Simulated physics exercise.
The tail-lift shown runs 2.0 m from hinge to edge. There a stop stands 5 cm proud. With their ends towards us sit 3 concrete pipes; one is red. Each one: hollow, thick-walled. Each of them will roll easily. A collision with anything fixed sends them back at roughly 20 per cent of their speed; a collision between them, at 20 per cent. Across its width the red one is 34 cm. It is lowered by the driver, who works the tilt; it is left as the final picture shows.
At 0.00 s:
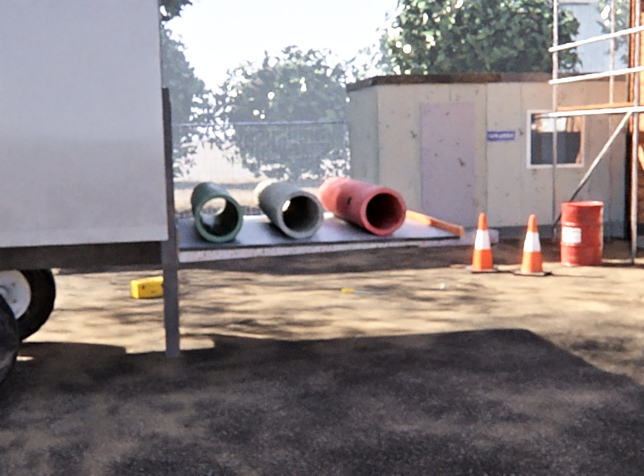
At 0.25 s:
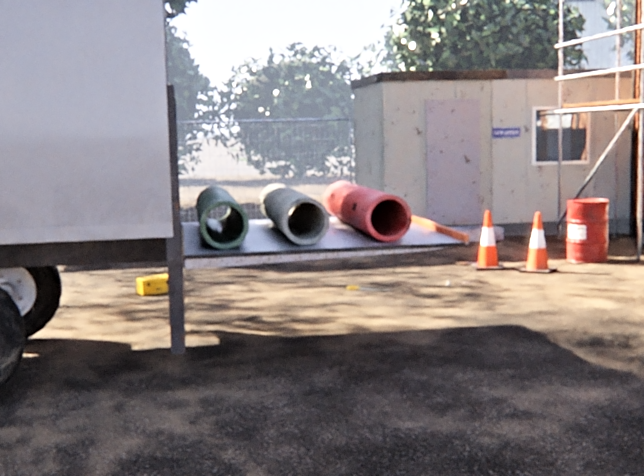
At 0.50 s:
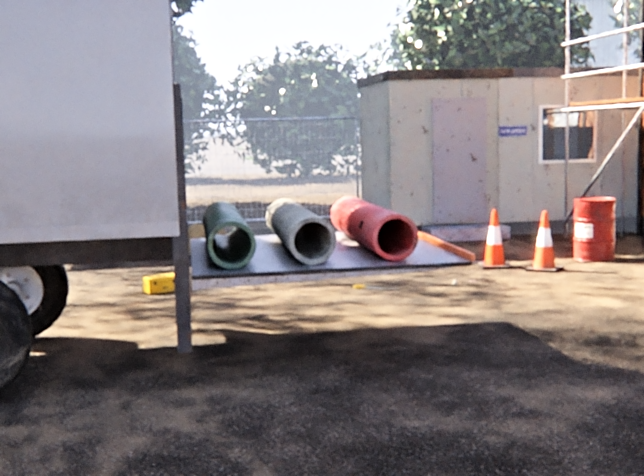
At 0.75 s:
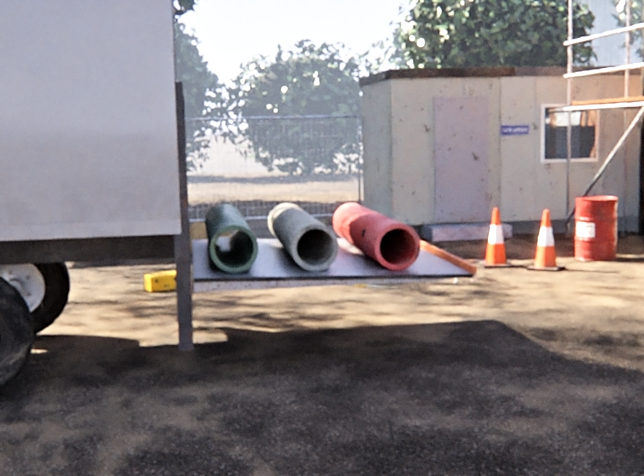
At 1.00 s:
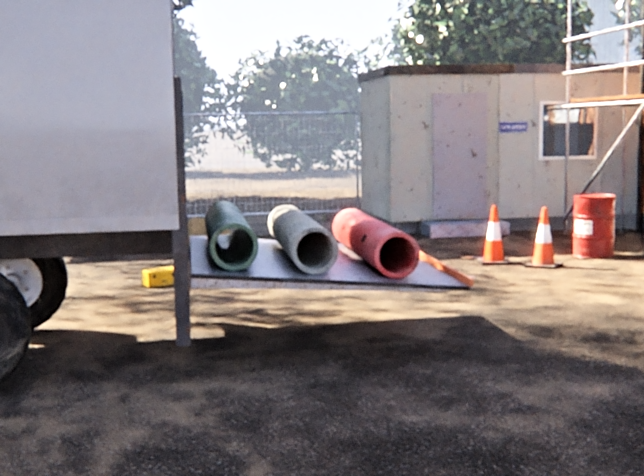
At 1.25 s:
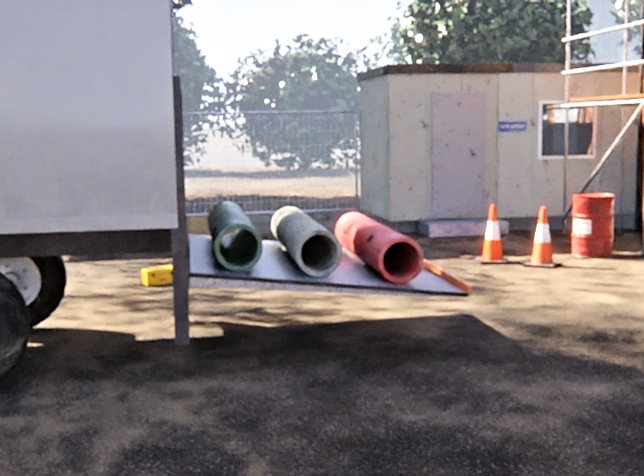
In a yard, a plate carrying three thick pipes lowers and tilts down to the right.
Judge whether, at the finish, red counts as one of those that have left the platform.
It does not count as one of them.
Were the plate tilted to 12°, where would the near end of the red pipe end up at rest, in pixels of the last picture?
It would finish close to (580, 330) in the last picture.
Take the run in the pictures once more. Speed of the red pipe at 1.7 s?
Roughly 0.5 m/s.
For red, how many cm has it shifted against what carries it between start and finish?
Displacement for red: 40.
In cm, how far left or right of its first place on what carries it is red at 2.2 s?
Red: 40 to the right.
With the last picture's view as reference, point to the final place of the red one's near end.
(447, 264), roughly.
After 1.7 s, red is on the plate, 30 cm from the stop, rolling right; 0 over the stop so far.
After 2.2 s, red is on the plate, 10 cm from the stop; 0 over the stop so far.
At rest (2.8 s), red is on the plate, 10 cm from the stop; 0 over the stop so far.
